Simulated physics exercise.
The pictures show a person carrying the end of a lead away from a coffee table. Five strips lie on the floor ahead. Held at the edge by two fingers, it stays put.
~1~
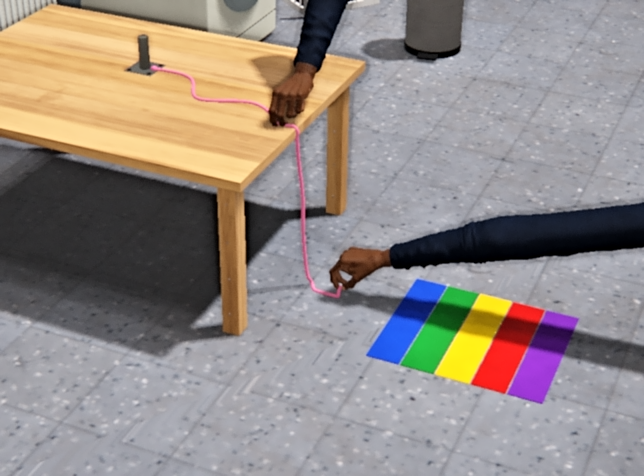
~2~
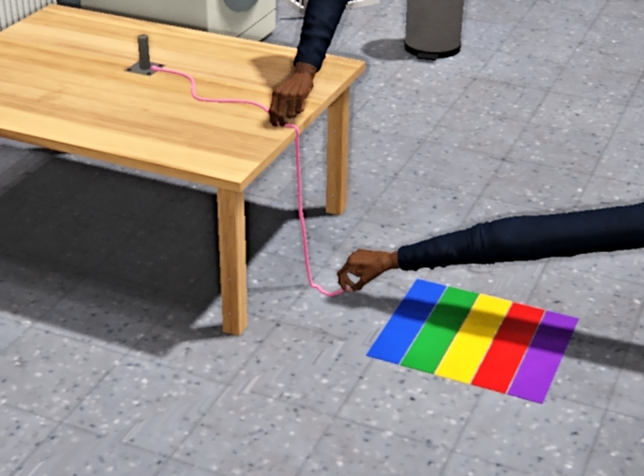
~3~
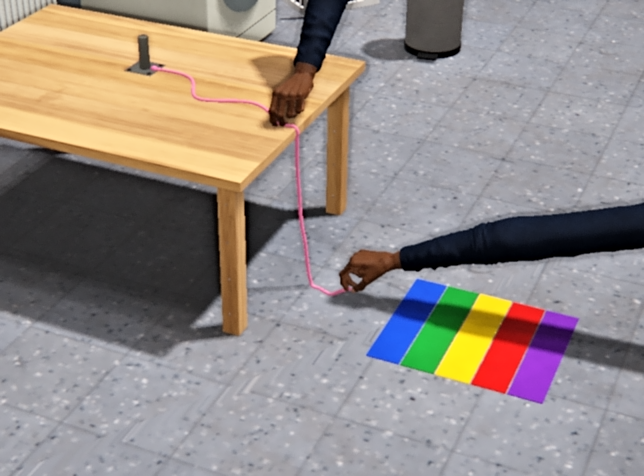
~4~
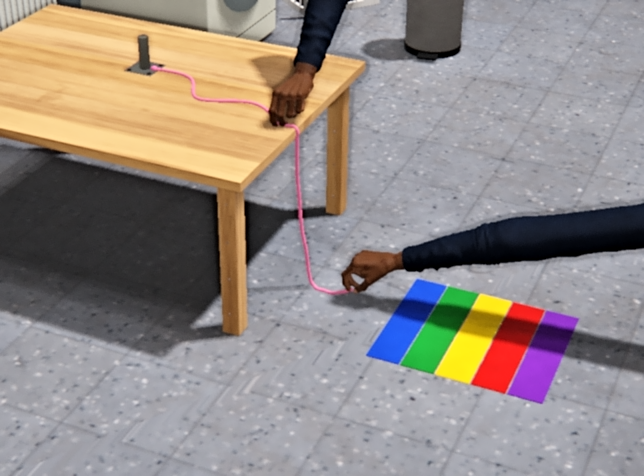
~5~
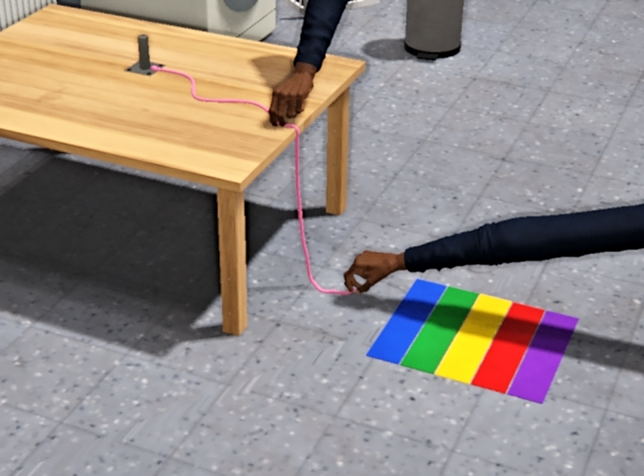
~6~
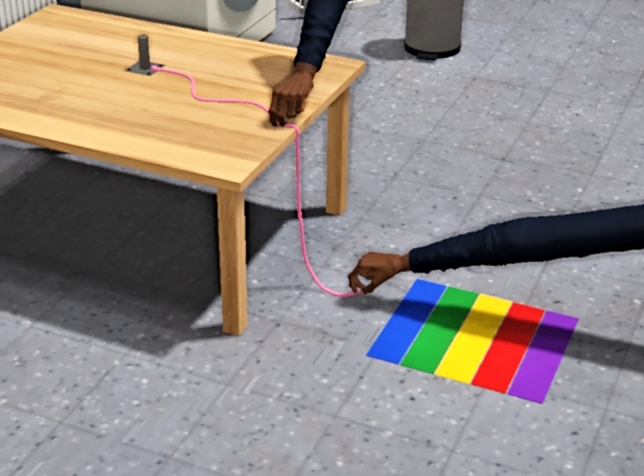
A hand draws the end of a pink cord slightly right, near five coloured floor strips.
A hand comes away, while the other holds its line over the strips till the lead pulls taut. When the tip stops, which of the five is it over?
The yellow one.
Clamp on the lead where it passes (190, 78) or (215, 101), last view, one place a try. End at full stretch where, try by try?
Per try (px, approx.): (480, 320), (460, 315).
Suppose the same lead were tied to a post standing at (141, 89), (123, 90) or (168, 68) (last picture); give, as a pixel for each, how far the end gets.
Pixels, try by try: About (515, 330), (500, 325), (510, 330).
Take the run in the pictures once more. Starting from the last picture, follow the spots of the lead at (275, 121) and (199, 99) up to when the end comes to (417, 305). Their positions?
One lands at (306, 127), the other at (228, 93).
Early on, end near (416, 305); over blue.
Midway, end near (458, 316); over green.
At the end of the slack, end near (482, 322); over yellow. Over yellow.
